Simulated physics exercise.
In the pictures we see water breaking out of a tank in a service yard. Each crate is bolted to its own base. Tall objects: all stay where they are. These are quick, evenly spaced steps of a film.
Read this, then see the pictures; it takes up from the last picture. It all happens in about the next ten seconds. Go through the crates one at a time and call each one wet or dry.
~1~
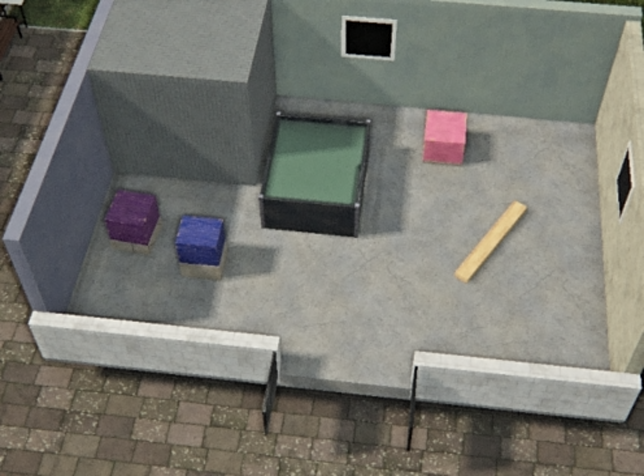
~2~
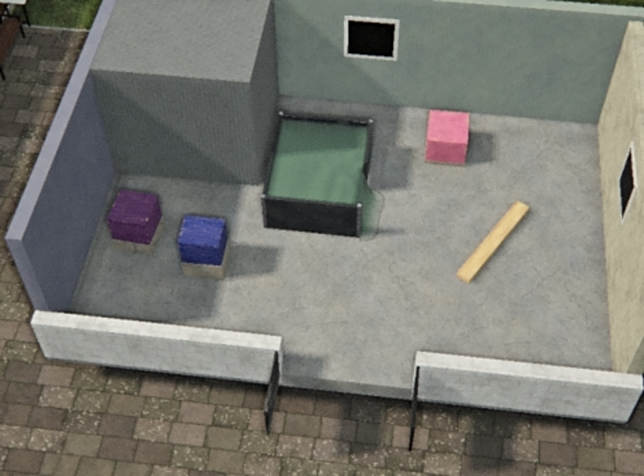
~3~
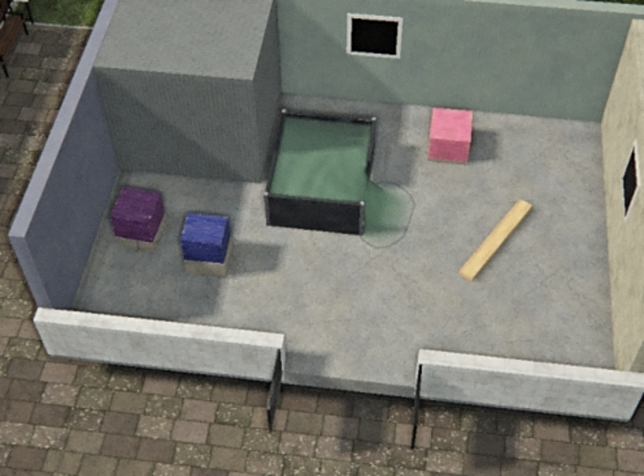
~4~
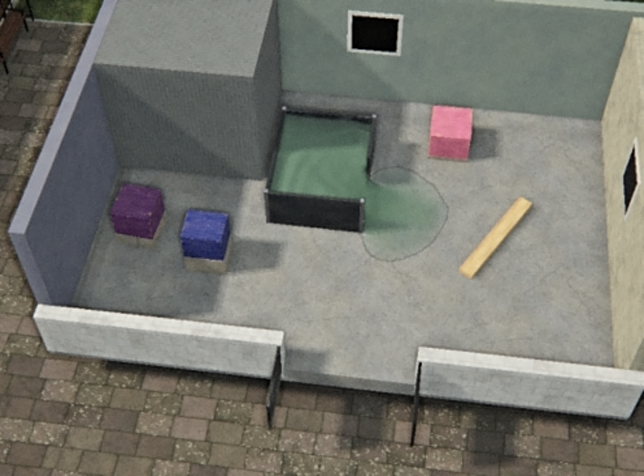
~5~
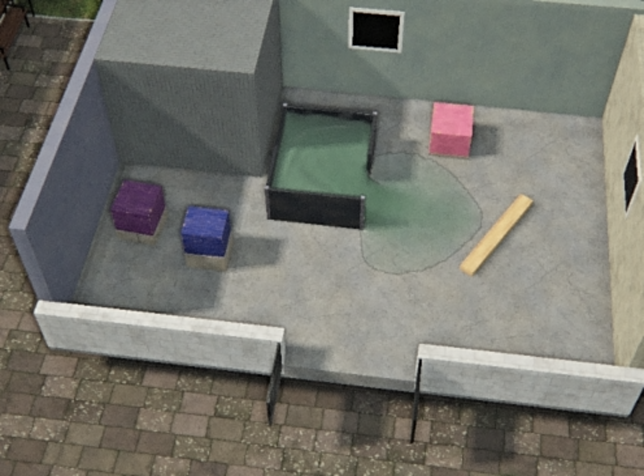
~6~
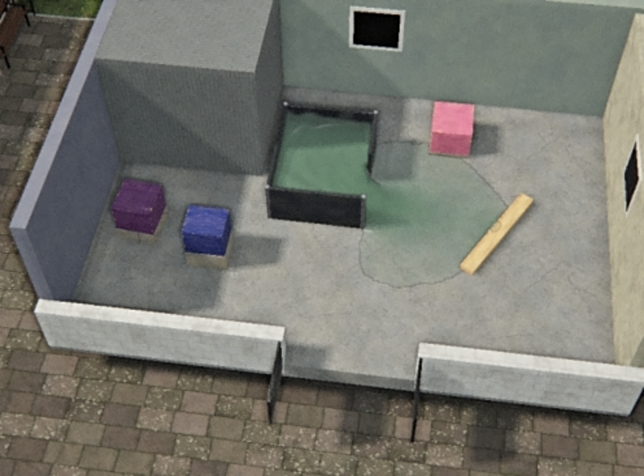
The blue crate is dry. The purple crate is dry. The pink crate is wet.
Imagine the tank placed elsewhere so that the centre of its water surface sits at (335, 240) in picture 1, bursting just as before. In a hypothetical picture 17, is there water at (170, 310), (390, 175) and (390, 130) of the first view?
Untouched, untouched, untouched.
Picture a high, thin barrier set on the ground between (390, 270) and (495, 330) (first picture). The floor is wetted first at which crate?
Answer: The pink crate.
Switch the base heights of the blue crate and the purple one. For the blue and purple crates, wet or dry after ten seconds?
The blue crate stays clear, the purple crate stays clear.
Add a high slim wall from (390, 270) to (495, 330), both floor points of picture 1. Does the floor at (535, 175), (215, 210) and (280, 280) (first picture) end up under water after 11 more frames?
Outcome by spot, in order - watered, unwatered, unwatered.
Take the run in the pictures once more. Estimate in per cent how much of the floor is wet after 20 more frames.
About 45 in a hundred.
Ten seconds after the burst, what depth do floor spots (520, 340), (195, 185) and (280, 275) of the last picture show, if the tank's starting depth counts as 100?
About 12, 0, 2 %.
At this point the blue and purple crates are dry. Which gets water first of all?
It is the blue one.
A moment on, water covers 30 % of the floor; the blue crate not reached, the purple crate not reached, the pink crate water round its plinth.
Next, water covers 45 % of the floor; the blue crate not reached, the purple crate not reached, the pink crate water round its plinth.
Then, water covers 45 % of the floor; the blue crate not reached, the purple crate not reached, the pink crate water round its plinth.
Later, water covers 60 % of the floor; the blue crate not reached, the purple crate not reached, the pink crate water round its plinth.
In the end, water covers 70 % of the floor; the blue crate stayed above the water, the purple crate stayed above the water, the pink crate was topped.
